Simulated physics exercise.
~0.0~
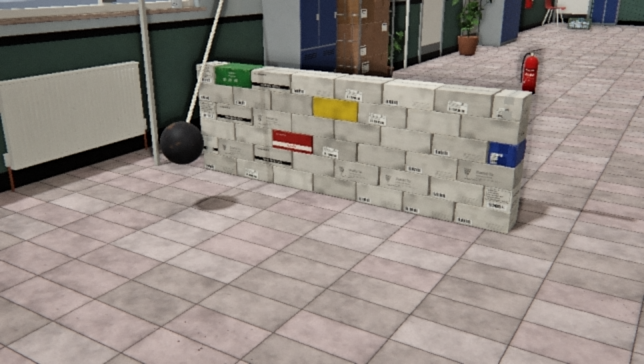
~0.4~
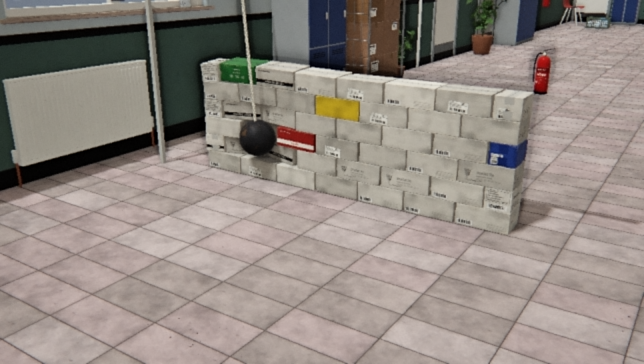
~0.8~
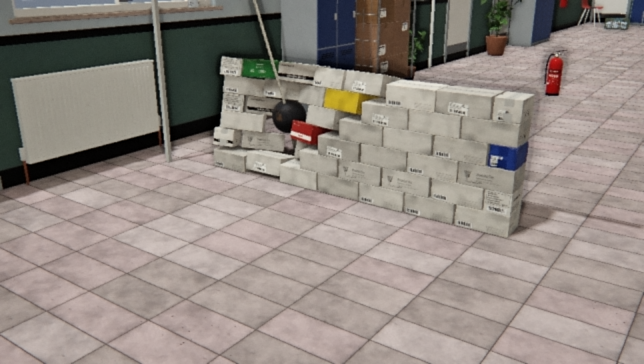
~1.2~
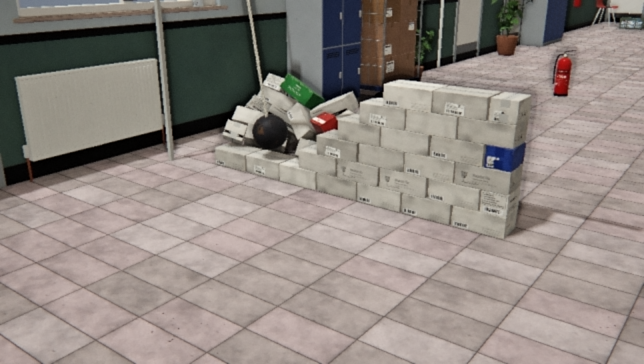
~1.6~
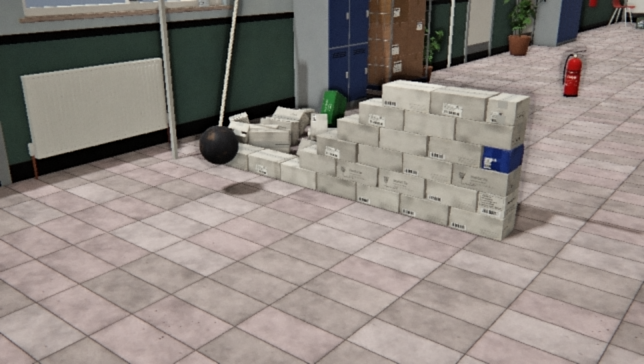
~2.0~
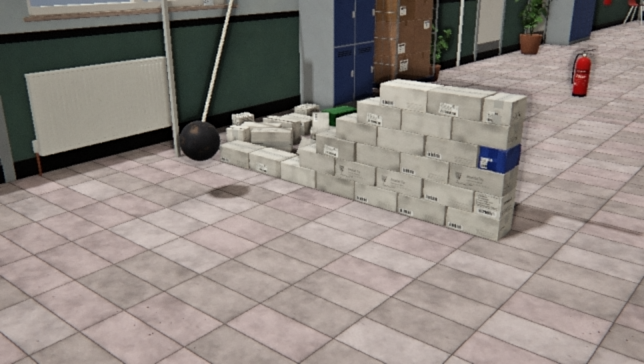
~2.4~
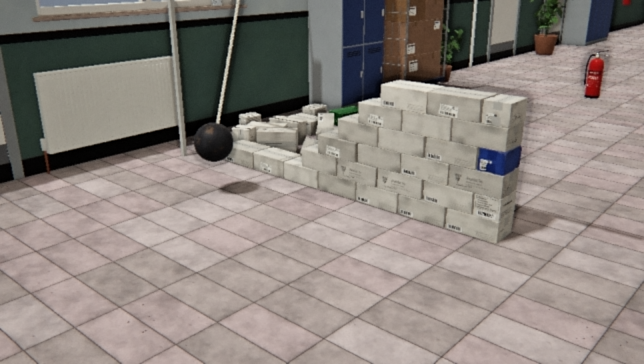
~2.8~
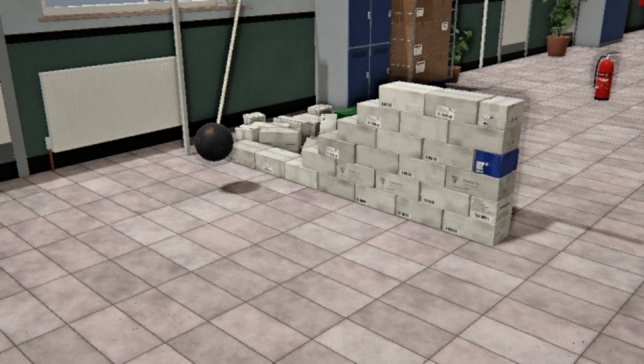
To begin with, a dark ball on a line hangs at the left of a wall of pale boxes, a few of them green, yellow, red and blue, in a tiled hallway. The ball swings right into the wall's left part, and the boxes there shift and tilt. That section then collapses into a heap, the green and red boxes tipping over as the yellow one drops from sight. The ball swings back left and sways slightly in front of the wall. At the end, low rubble lies at the left, while the right part, with its blue box, still stands.
